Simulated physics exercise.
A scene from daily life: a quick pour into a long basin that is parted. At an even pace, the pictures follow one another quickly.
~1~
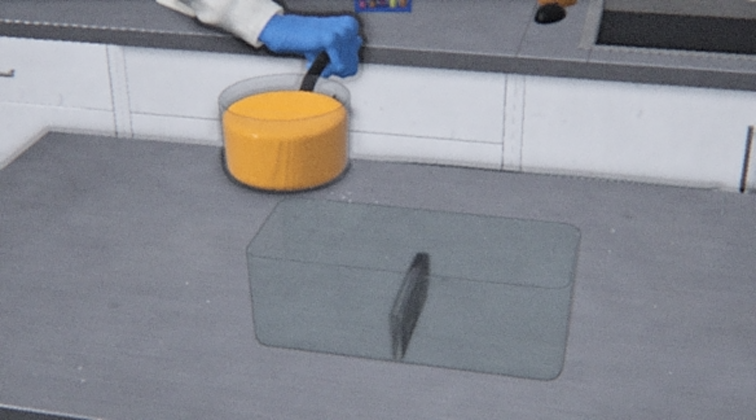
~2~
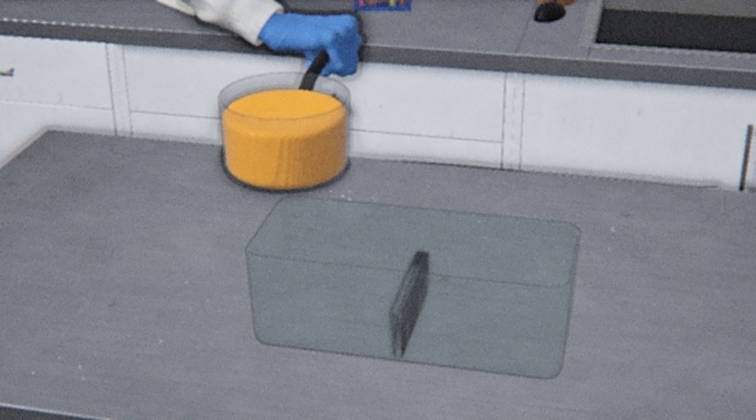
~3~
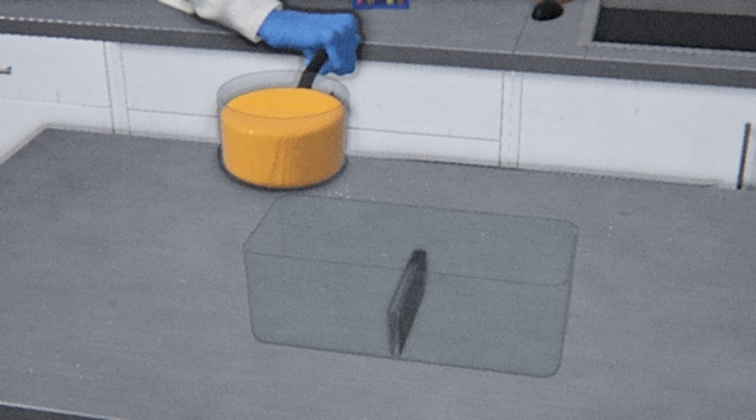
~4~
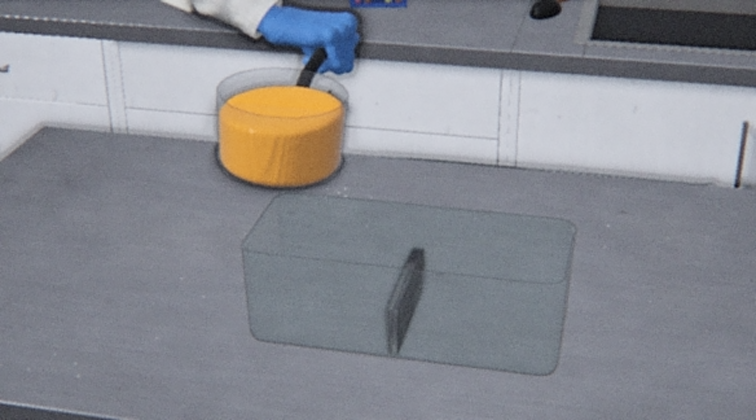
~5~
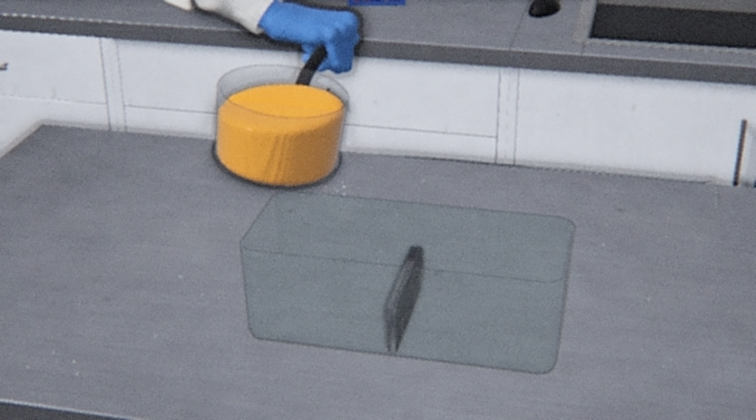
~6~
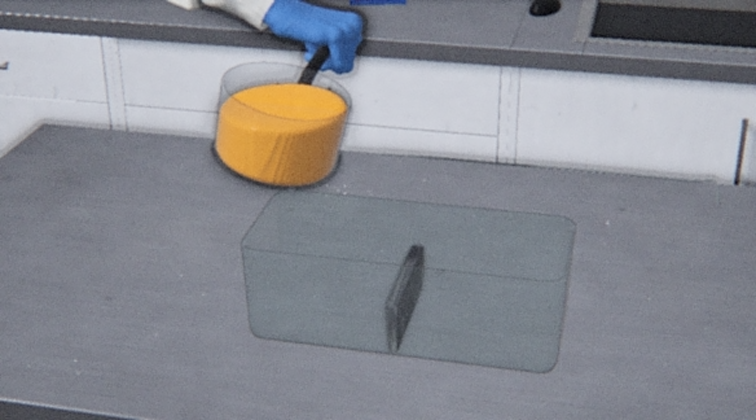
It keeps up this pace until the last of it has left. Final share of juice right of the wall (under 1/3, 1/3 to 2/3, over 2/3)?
After it calms, what's right of the wall is a middling share, one third to two thirds.
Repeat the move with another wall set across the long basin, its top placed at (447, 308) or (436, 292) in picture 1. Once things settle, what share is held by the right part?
The first placement leaves close to 10 per cent, the second close to 10 per cent.
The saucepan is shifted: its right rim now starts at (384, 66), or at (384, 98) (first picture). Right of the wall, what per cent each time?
First place gives some 85 %, second place some 80 %.
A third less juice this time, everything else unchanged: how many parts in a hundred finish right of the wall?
Some 15 parts in a hundred, give or take.
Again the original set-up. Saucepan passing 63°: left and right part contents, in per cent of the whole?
Left side 5 in a hundred, right side 10 in a hundred.
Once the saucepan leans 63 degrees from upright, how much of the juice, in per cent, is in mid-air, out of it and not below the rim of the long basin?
25 %.
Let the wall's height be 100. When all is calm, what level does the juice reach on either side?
40 per cent for the left part, 30 for the right.
A moment on, the saucepan is tipped part way and 64 per cent is still to pour, 5 is left of the wall and 9 right of it.
Next, the saucepan is tipped on its side and 13 per cent is still to pour, 34 is left of the wall and 46 right of it.
Then the saucepan is tipped right over and 0 per cent is still to pour, 53 is left of the wall and 46 right of it.
Later the saucepan is tipped right over and 0 per cent is still to pour, 54 is left of the wall and 46 right of it.
Finally, 54 per cent lies left of the wall, 46 right of it and 0 outside.
